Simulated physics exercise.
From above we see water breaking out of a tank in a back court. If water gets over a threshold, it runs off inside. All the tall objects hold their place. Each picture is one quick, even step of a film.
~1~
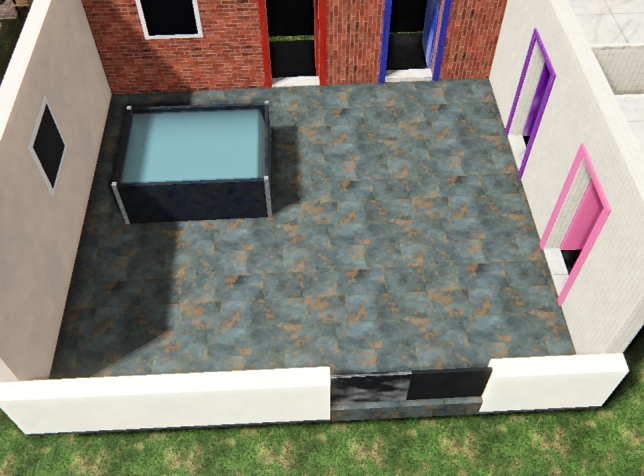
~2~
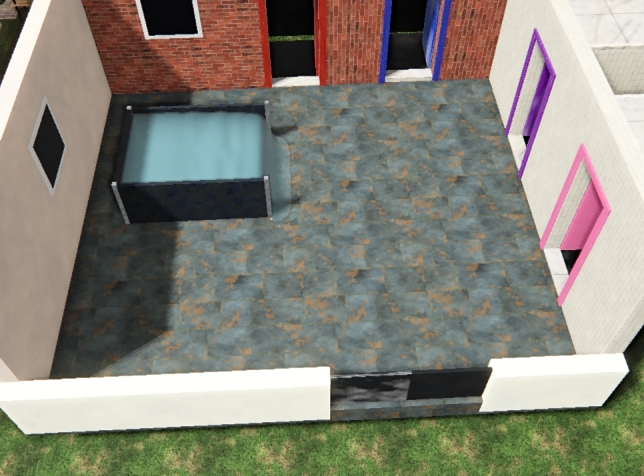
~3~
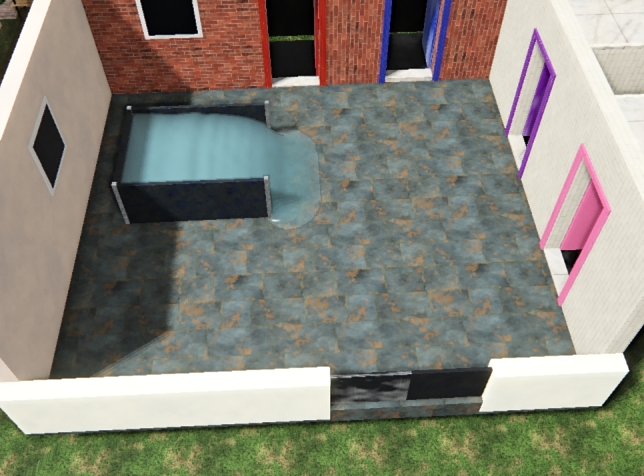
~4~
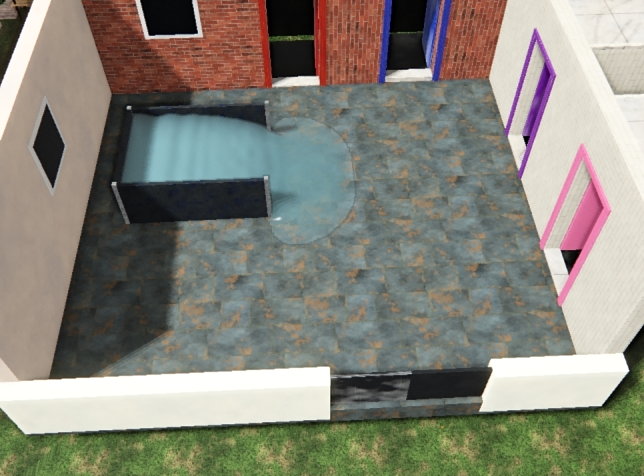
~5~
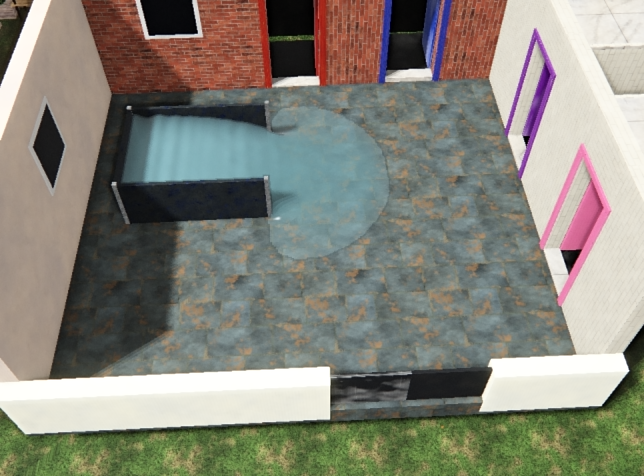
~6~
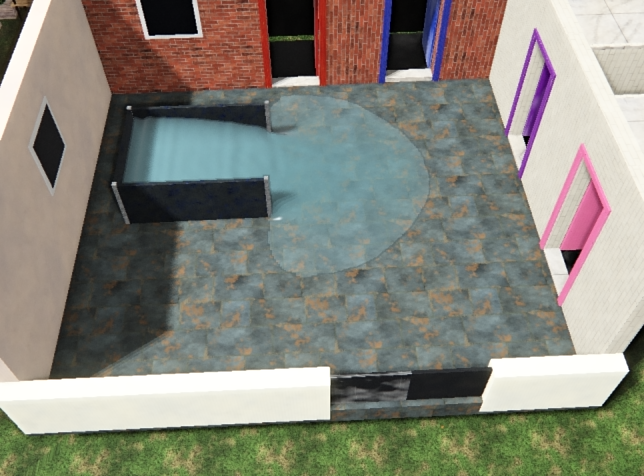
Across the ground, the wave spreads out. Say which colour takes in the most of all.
Most goes in at purple.
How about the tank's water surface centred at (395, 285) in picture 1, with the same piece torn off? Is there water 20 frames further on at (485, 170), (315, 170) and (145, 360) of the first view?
Log, spots in order: Taken by the flood / unwetted / taken by the flood.
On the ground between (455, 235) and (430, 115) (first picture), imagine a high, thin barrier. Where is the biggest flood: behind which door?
Answer: The blue one.
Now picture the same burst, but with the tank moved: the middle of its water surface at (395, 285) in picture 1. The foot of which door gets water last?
It's the red door.
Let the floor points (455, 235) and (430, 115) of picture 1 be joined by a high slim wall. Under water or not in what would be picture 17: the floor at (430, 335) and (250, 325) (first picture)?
First spot soaking, second spot unflooded.
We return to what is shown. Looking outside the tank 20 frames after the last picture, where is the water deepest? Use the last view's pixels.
Somewhere around pixel (563, 380).
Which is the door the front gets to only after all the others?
It's the door marked pink.
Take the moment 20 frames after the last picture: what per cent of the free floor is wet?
Close to 55 in a hundred, I think.
A moment on, water covers 45 % of the floor; purple door some in, red door wet at the sill, nothing in, pink door not reached, blue door wet at the sill, nothing in.
Next, water covers 50 % of the floor; purple door a lot in, red door a trickle in, pink door some in, blue door a trickle in.
Then, water covers 55 % of the floor; purple door a lot in, red door a trickle in, pink door a lot in, blue door some in.
Later, water covers 70 % of the floor; purple door a lot in, red door a trickle in, pink door a lot in, blue door some in.
In the end, water covers 95 % of the floor; purple door a lot in, red door a trickle in, pink door a lot in, blue door some in; the purple door has let in the most.
